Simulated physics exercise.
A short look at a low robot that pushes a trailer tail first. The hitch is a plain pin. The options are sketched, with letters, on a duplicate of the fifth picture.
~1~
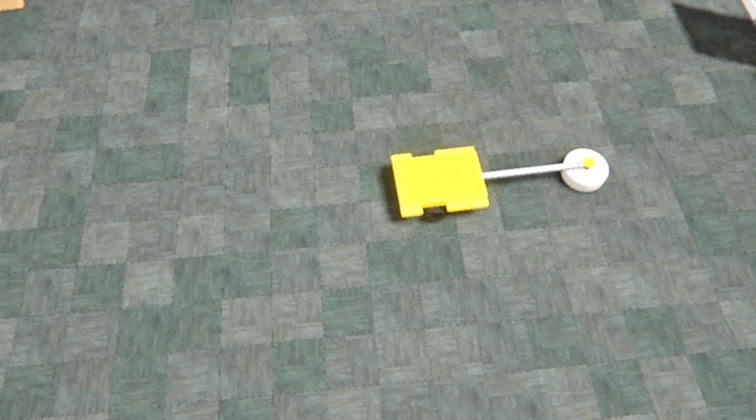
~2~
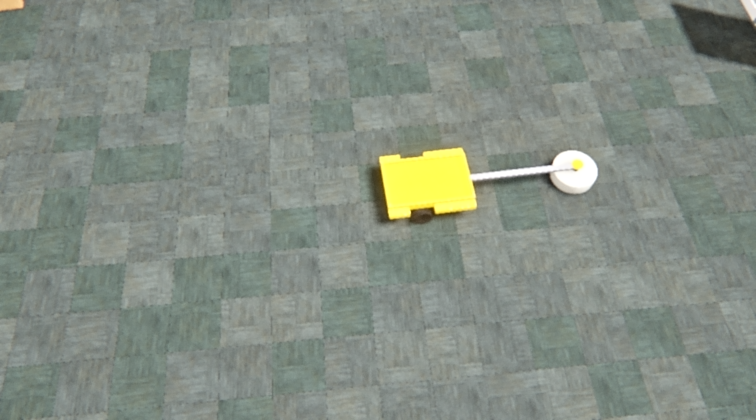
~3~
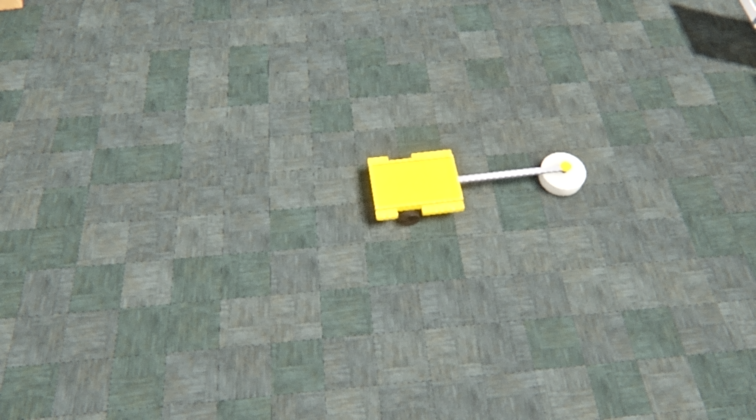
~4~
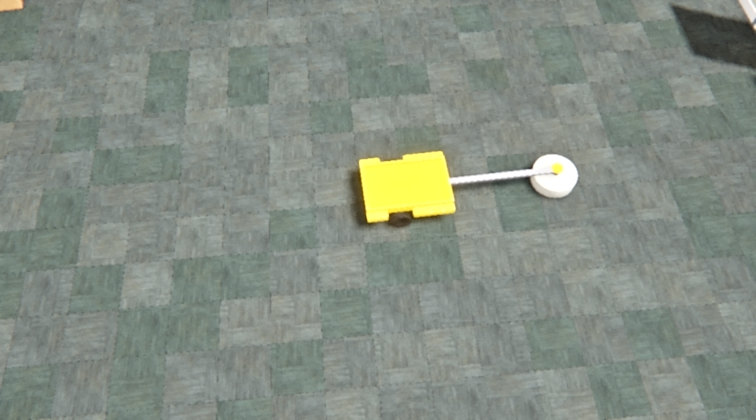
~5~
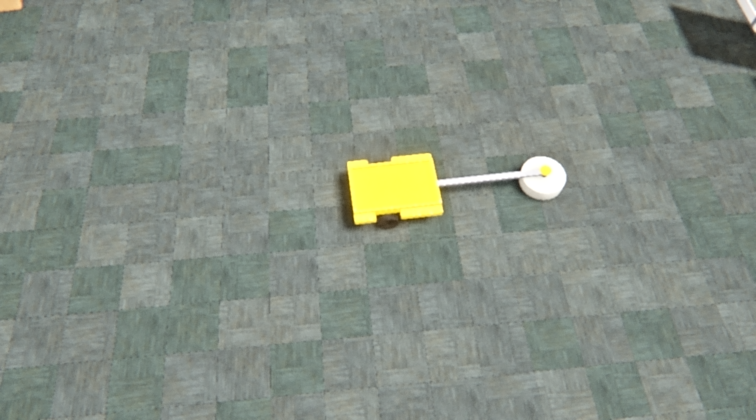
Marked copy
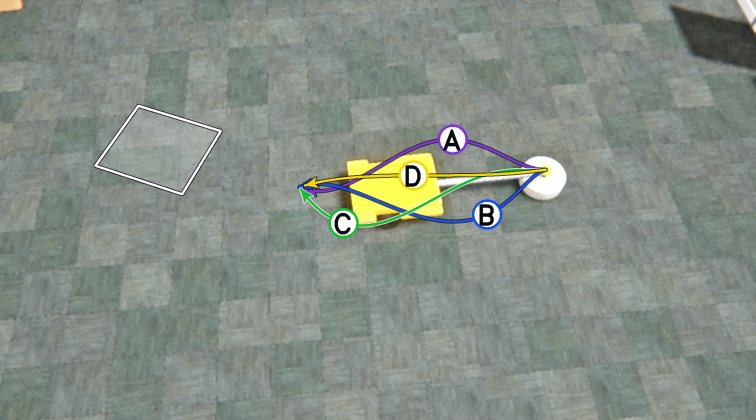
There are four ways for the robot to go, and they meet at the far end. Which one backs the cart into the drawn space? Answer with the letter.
Route B.
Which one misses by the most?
Route A.
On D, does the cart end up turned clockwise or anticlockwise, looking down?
On that route, anticlockwise.
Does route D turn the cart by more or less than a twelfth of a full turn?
Less.
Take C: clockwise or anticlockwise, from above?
Clockwise.
On the marked copy, A from (546, 170) via (422, 145) to (304, 189); B from (546, 170) via (437, 220) to (299, 187); C from (546, 170) via (424, 204) to (301, 189); D from (546, 170) via (430, 175) to (305, 185); the bay at (159, 148).
Taking B. A third of the way, robot (472, 225), cart (319, 186).
Two thirds of the way, robot (379, 208), cart (233, 164).
When it is over, robot (301, 194), cart (159, 146); the cart stands in the bay.
As for the rest, A leaves the cart at (164, 285), out of the bay; C leaves the cart at (144, 180), out of the bay; D leaves the cart at (140, 229), out of the bay.
